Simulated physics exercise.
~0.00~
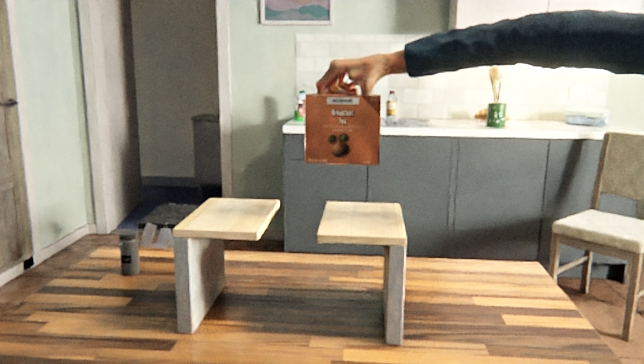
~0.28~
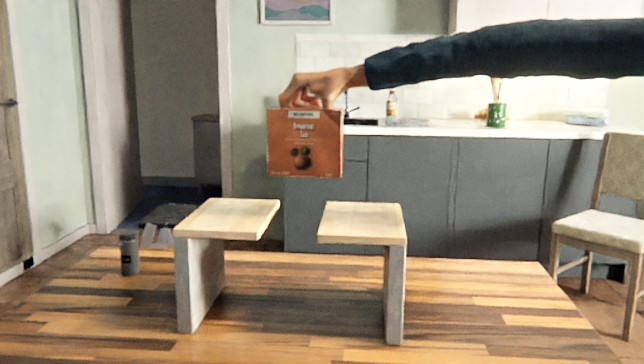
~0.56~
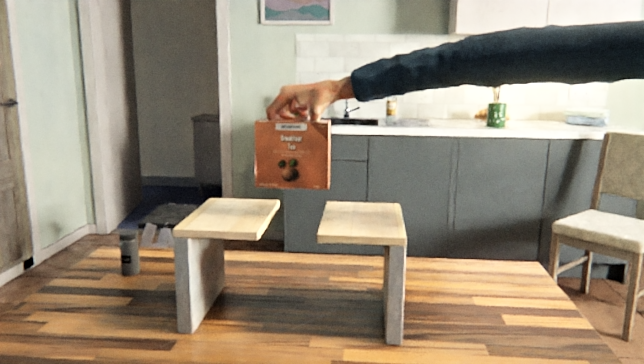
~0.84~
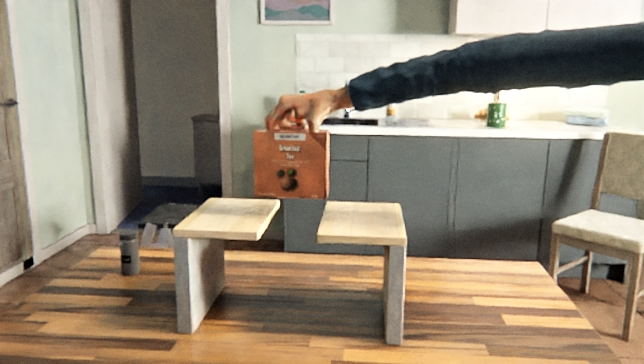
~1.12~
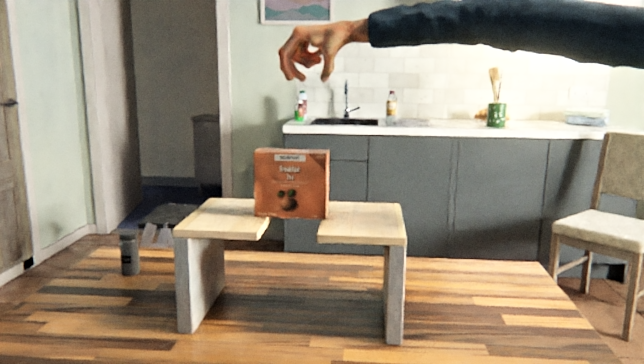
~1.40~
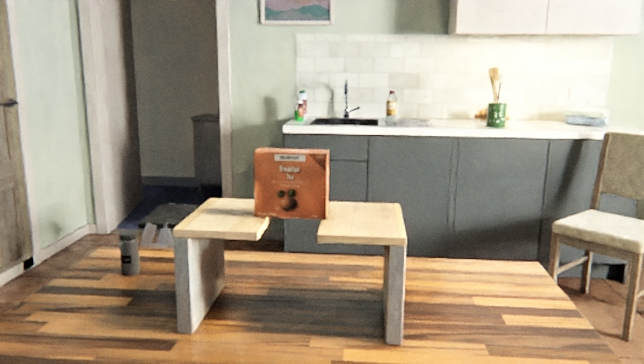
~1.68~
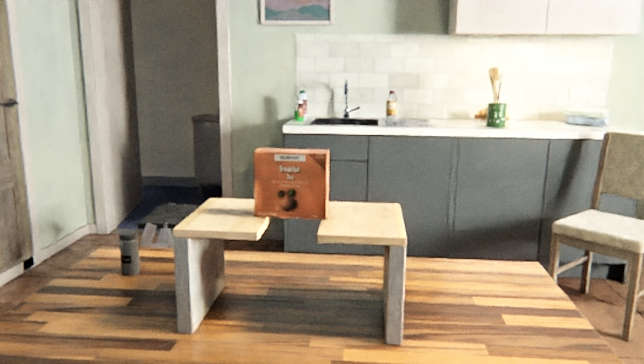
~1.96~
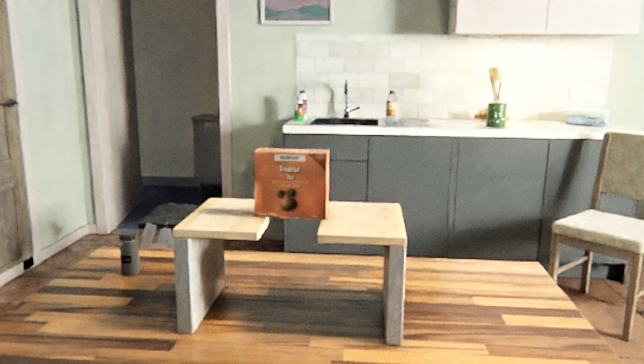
At first, a hand holds an orange packet upright above a wooden table, where two fixed ledges stand with a slot between them and a small grey shaker sits to the left. The arm, reaching in from the right, moves the packet left and then lowers it toward the gap. The hand lets go and draws back above it, leaving the packet upright across the slot. The arm then withdraws from view. The packet stays lodged between the ledges without toppling or dropping to the table, and the shaker remains in its place.
